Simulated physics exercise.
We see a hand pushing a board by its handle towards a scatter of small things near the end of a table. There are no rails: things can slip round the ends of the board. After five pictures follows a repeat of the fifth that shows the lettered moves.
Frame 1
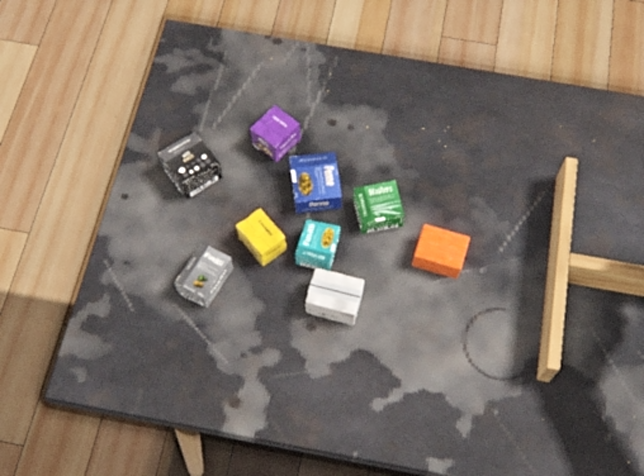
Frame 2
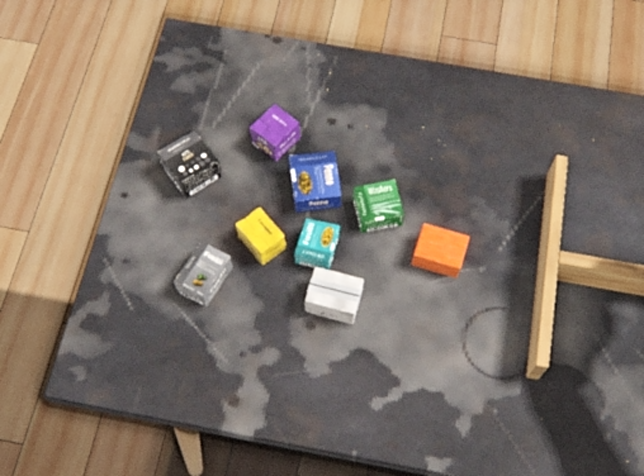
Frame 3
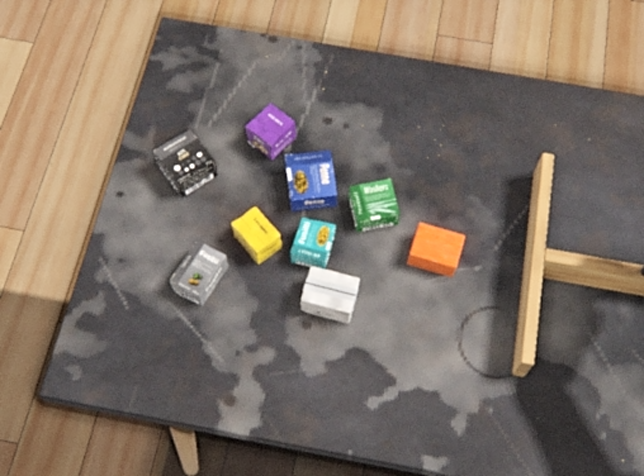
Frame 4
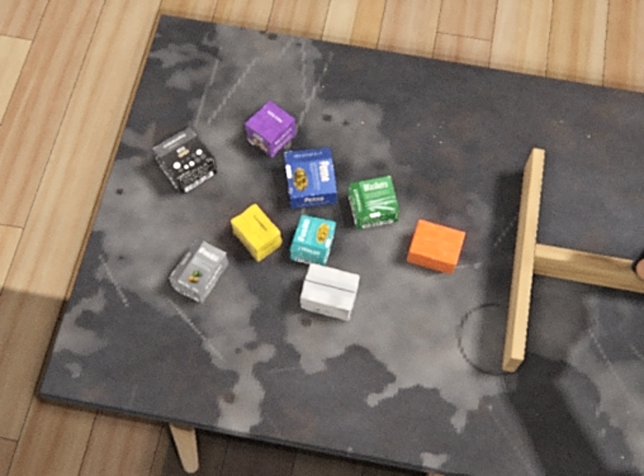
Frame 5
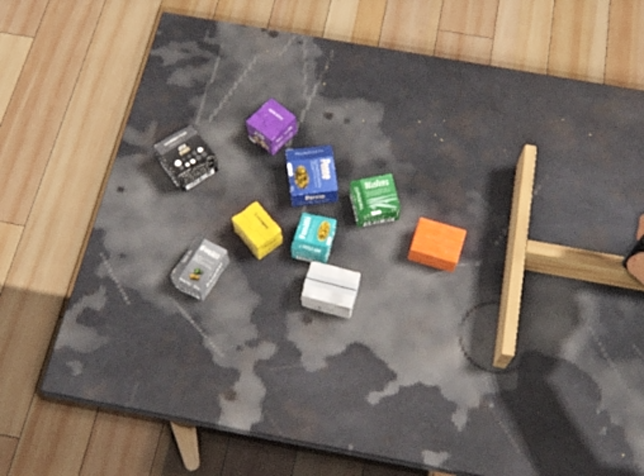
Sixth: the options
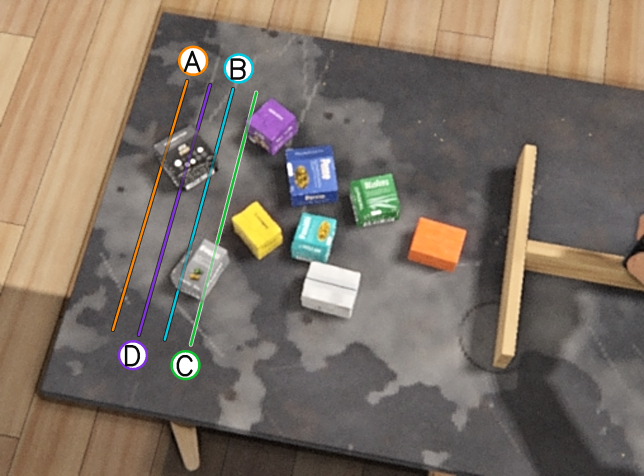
At the start, small colourful packets and boxes lie scattered on a dark, mottled table, with an upright wooden board standing to their right. The board slides steadily left by its handle, narrowing the gap to the orange block, while part of a hand comes into view at the right edge.
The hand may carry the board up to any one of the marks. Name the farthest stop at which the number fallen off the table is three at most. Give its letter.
Stop at D.
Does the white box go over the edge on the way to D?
No.
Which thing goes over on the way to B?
The black packet goes over.
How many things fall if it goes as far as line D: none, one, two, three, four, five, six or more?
By then, two.
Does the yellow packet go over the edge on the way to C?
By then, no.
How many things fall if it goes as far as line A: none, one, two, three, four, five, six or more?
In all, five.
On the marked copy, A at (152, 198); B at (201, 206); C at (226, 211); D at (177, 202).
Taking D. A third of the way, board (394, 222); green box (368, 199); orange block (361, 240).
Two thirds of the way, board (273, 201); black packet (158, 154); yellow packet (170, 207).
When it is over, board (177, 184); yellow packet over the edge; black packet over the edge; two fallen.
As for the rest, A drops five; B is within the limit but short; C is within the limit but short.
